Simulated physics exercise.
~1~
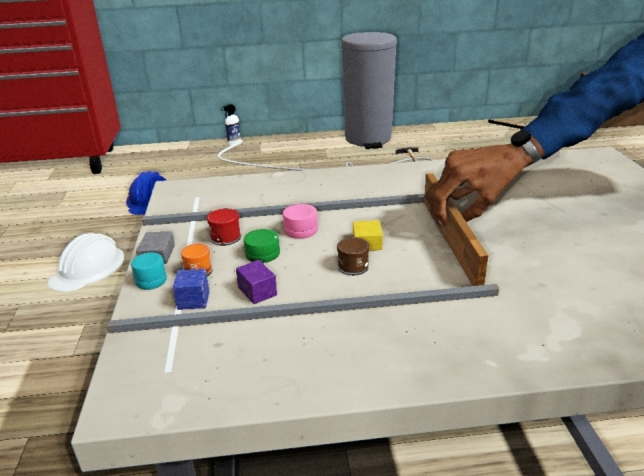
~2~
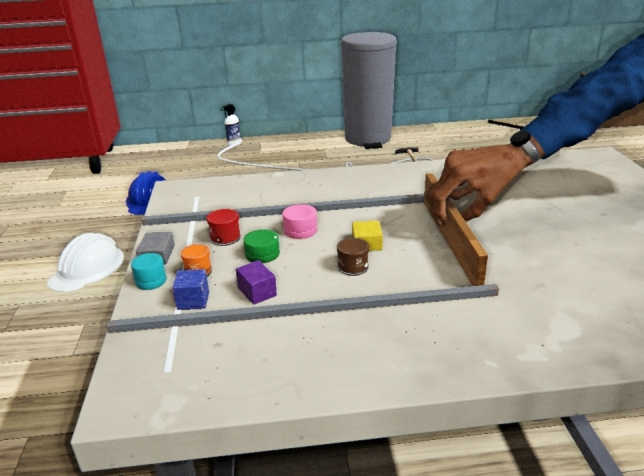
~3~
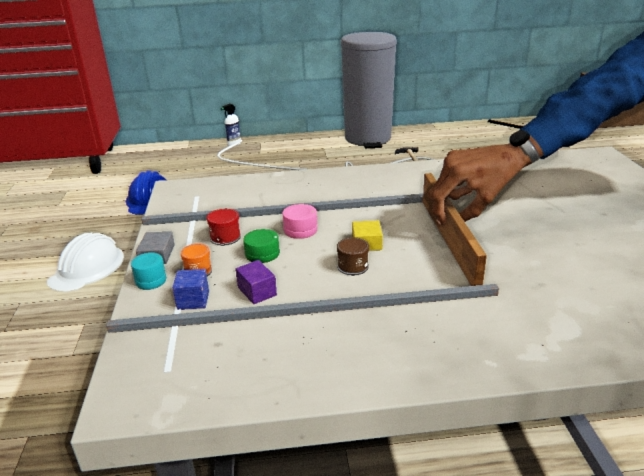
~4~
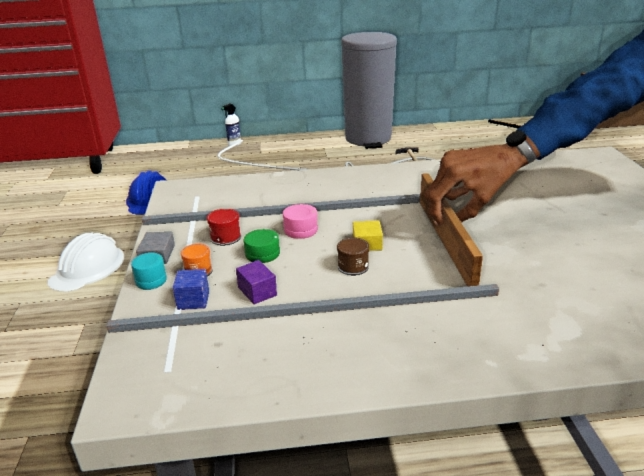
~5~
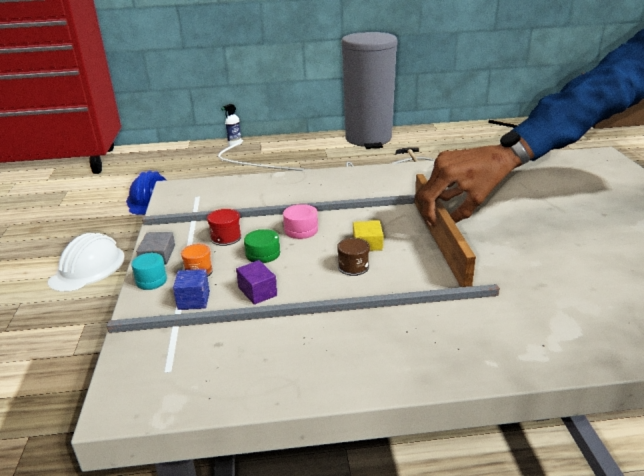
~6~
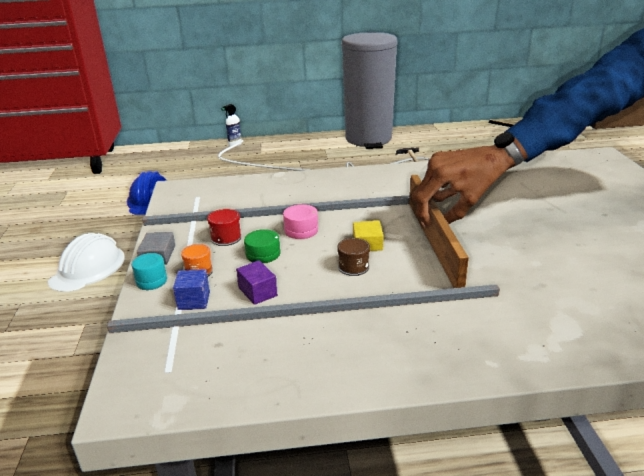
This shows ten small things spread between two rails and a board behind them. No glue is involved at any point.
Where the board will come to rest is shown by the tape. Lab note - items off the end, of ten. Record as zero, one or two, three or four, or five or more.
The number of pieces cleared off the edge is going to be one or two exactly.
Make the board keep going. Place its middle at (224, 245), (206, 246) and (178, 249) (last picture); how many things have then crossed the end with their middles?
In that order 0, 1 and 4.
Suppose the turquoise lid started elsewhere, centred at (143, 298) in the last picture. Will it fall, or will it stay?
From that start the object does not stay.
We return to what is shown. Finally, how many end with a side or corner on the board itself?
At rest, 4 are in contact.
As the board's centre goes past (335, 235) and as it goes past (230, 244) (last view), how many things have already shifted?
Well, it's 2 at the first one and 9 at the second.
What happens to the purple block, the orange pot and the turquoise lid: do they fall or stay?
First the purple block keeps its place, next the orange pot keeps its place, last the turquoise lid goes down.
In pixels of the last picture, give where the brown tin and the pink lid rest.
About (166, 273), and the other about (173, 231).
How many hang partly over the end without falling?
That would be 3.
Soon after, none off yet; grey block at rest near (157, 248); turquoise lid at rest near (150, 272); blue block at rest near (192, 290).
After that, none off yet; grey block moving near (147, 250); turquoise lid at rest near (150, 272); blue block displaced about its own width near (162, 292).
In the end, the number that fall off is one or two; gone, turquoise lid and grey block.
